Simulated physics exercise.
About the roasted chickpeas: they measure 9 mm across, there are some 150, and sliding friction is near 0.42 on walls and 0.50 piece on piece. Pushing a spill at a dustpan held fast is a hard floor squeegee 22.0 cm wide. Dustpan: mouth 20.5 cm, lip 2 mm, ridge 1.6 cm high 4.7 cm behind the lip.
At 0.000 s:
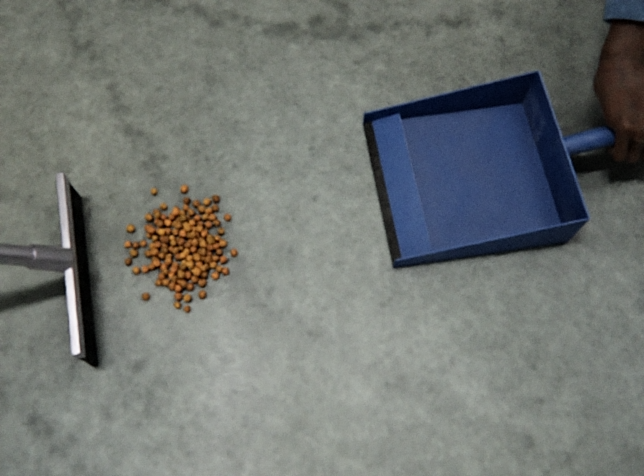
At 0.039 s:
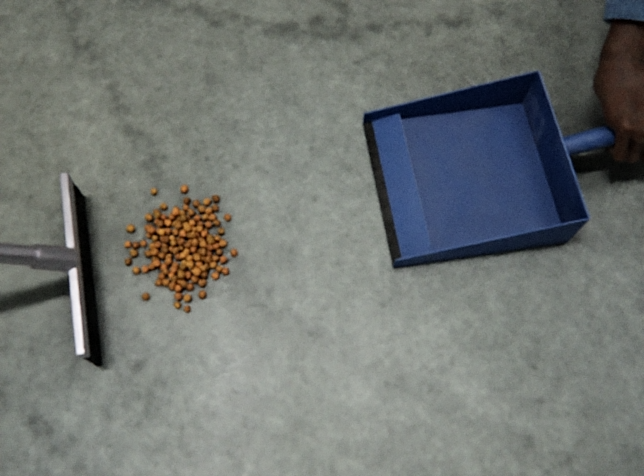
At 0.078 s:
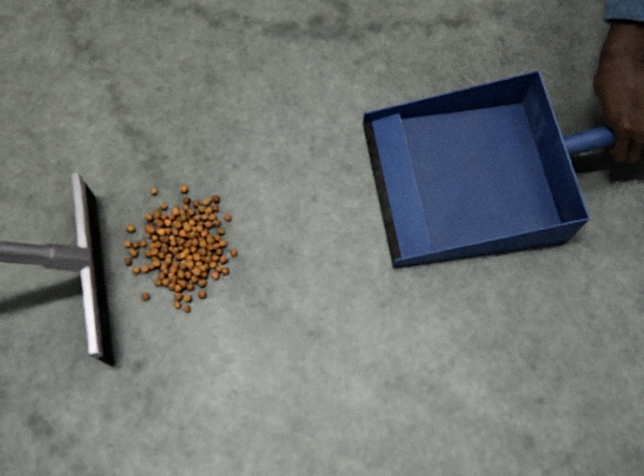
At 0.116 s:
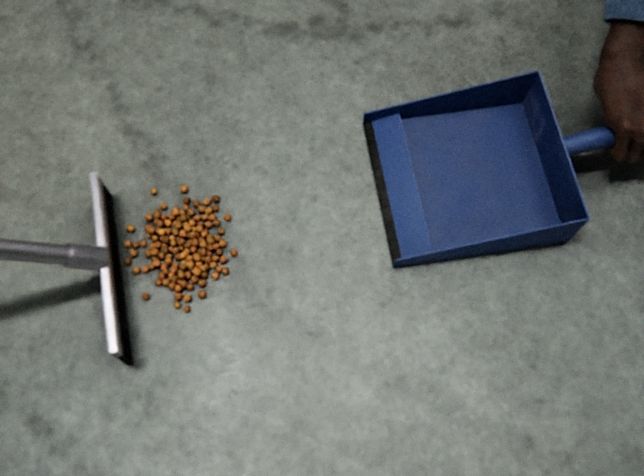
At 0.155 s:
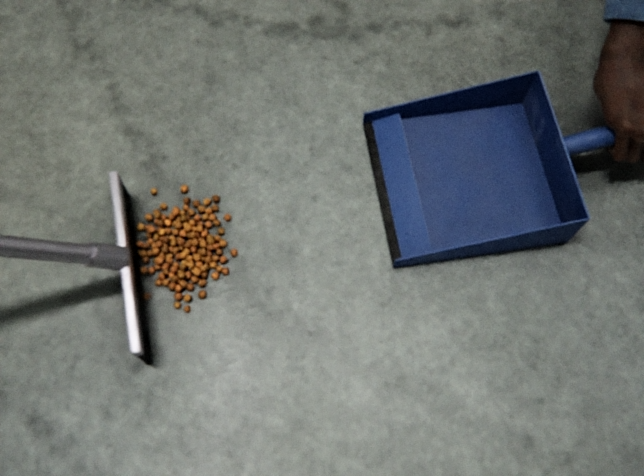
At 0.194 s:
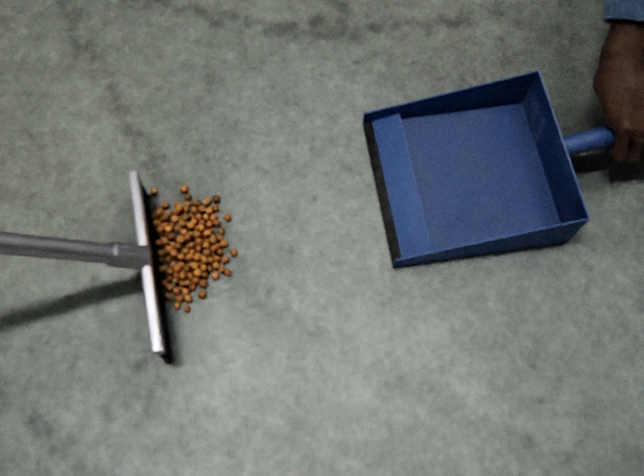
At first, a squeegee stands left of a loose pile of small round brown pieces on a grey floor, while a hand holds a blue dustpan on the right. The squeegee slides rightward, closing the gap, then meets the pile and presses its left side inward as the dustpan stays still.
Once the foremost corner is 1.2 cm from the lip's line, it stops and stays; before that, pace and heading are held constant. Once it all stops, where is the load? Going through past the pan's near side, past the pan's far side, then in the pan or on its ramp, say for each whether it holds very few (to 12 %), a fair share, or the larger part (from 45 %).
Near side holds a fair share. Far side holds very few. Pan holds a fair share.
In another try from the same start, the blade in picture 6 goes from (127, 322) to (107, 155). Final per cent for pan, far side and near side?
Split: Pan = 20, far = 25, near = 5.
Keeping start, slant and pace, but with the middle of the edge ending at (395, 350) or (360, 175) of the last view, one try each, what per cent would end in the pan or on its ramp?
The two tries give roughly 0 and 45 %.
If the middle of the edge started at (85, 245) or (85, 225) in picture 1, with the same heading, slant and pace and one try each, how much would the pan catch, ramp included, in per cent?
Estimates: 35 percent and 40 percent.
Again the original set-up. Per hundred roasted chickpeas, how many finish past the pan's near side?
Around 20 in a hundred finish there.
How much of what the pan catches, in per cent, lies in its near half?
Roughly 90 per cent.
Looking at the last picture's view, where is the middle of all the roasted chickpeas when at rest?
After settling, the middle sits near (388, 223).
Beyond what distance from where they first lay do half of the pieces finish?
That distance is close to 26 cm.
After 0.42 s, middle of the blade 15 cm from the lip; 0 % over the lip, far side 0 %, near side 15 %.
Then, at 0.57 s, middle of the blade 6 cm from the lip; 0 % over the lip, far side 0 %, near side 20 %.
Then, at 0.84 s, middle of the blade 2 cm from the lip; 30 % over the lip, far side 0 %, near side 20 %.
At rest (1.2 s), near side 20 %, far side 0 %, pan 30 %, in front of the lip or behind the blade 45 %.
